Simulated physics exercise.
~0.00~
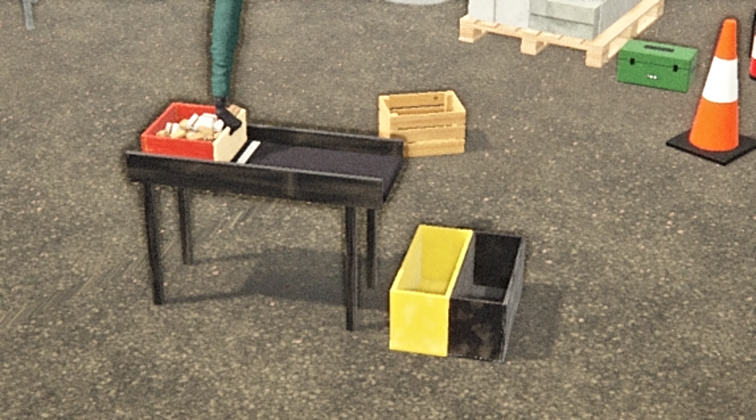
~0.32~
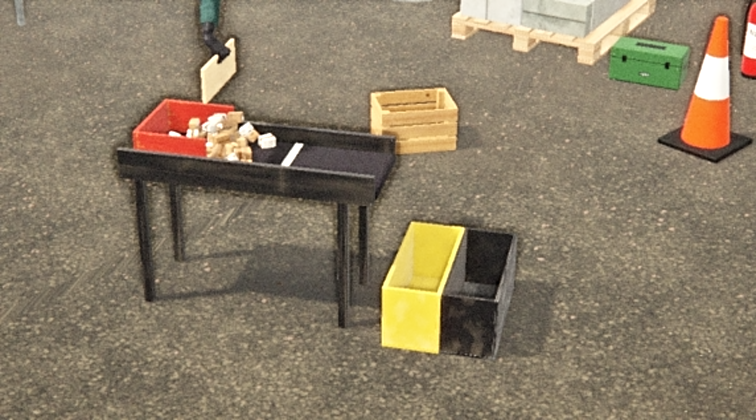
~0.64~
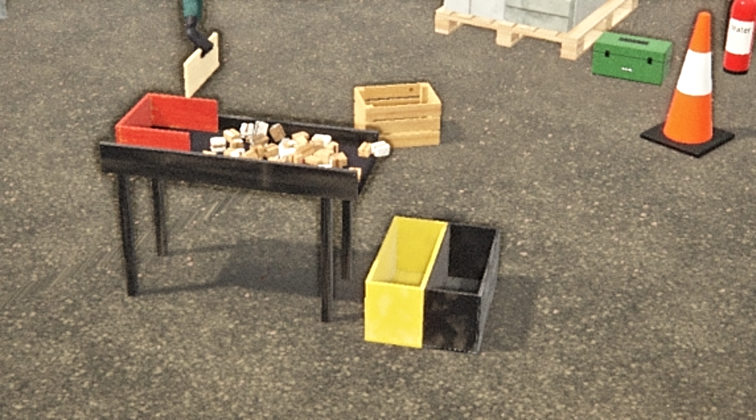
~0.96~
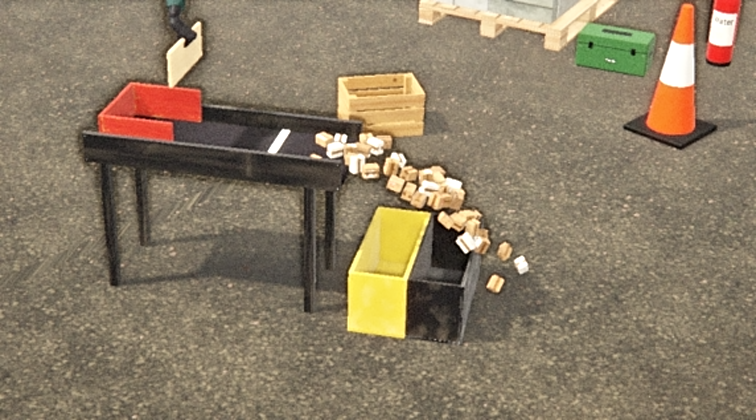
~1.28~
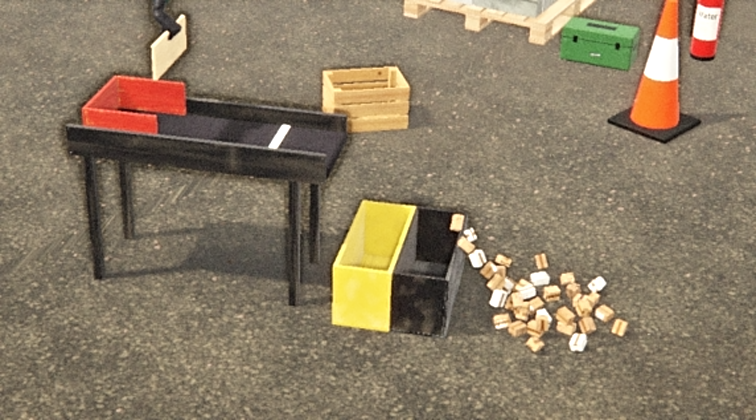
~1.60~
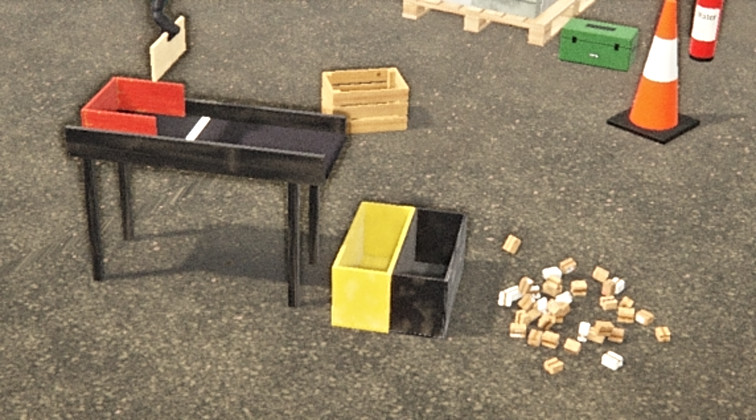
Small parcels ride the belt right, pour off its end, and scatter beyond the black bin.
